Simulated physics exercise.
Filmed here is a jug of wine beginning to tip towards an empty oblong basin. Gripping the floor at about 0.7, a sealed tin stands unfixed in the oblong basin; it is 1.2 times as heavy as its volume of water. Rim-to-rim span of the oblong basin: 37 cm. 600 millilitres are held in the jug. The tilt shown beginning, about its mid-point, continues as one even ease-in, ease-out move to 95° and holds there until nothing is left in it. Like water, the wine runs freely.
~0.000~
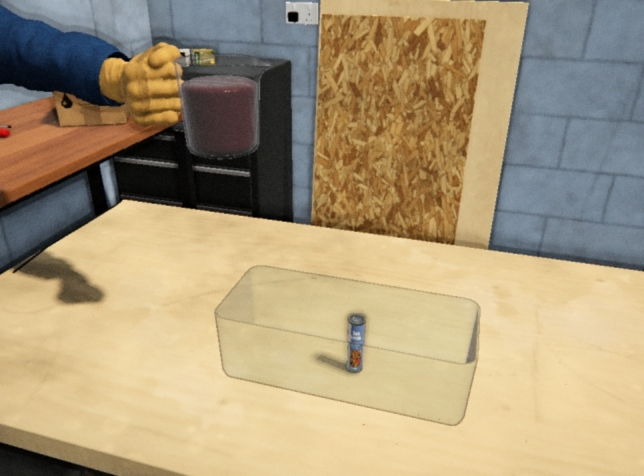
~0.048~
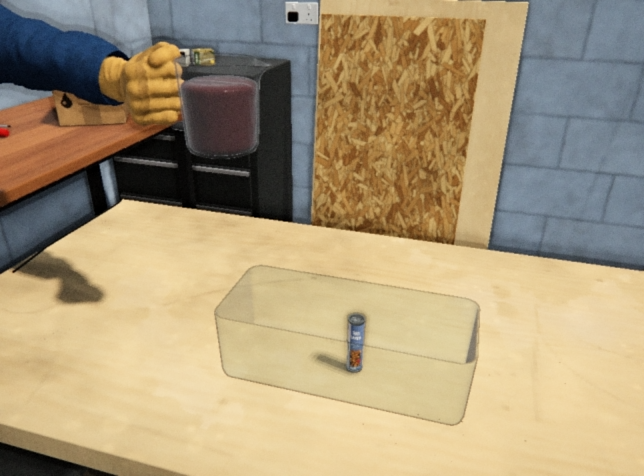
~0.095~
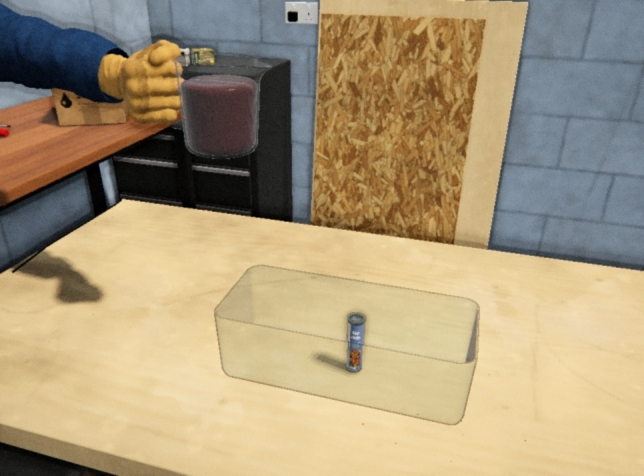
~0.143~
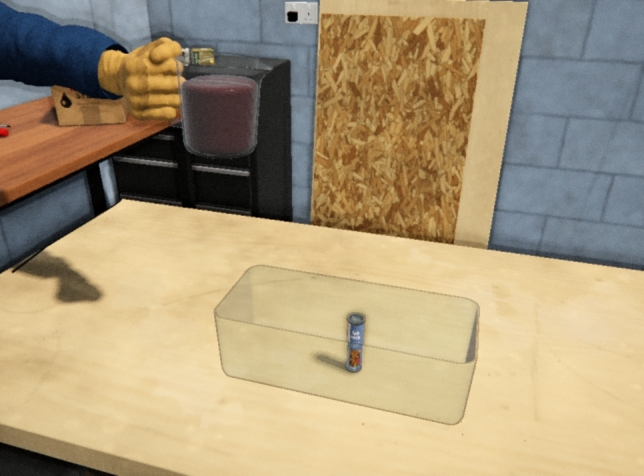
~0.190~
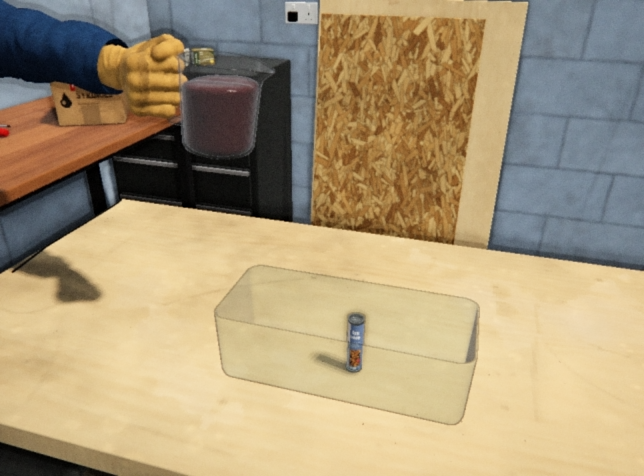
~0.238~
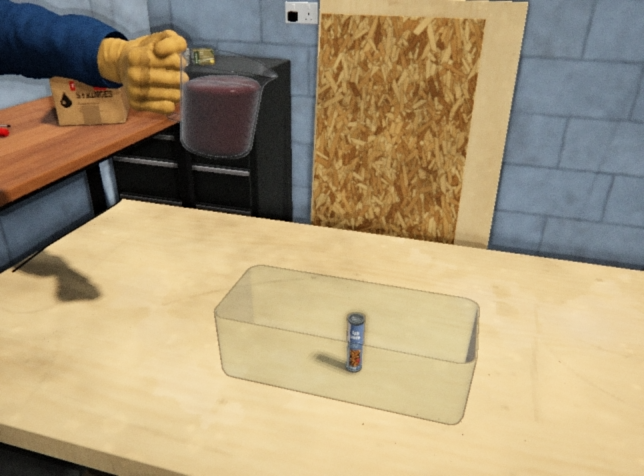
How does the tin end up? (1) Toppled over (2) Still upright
The answer is 1.
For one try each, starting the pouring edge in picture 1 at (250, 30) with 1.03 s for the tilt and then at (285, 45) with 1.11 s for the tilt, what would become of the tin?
First it stays on its base; then it tips over.
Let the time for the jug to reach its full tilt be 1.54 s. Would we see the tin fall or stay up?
With that tilt, the tin tips.
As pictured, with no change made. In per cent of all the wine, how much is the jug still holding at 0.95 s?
Roughly 40 percent remains.
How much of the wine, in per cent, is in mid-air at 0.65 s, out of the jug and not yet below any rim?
Some 12 per cent, I reckon.
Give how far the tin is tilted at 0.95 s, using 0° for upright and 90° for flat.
0°.
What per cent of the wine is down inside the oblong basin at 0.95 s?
Roughly 26 per cent.
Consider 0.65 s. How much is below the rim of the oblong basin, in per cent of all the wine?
0 %, more or less.
By 0.65 s the tilt is 60° and 88 per cent is still to pour; the tin stands where it began.
By 0.95 s the tilt is 90° and 39 per cent is still to pour; the tin stands 2 cm from where it began.
By 1.27 s the tilt is 95° and 8 per cent is still to pour; the tin lies on its side.
By 1.61 s the tilt is 95° and 1 per cent is still to pour; the tin lies on its side.
At rest the tin lies on its side.
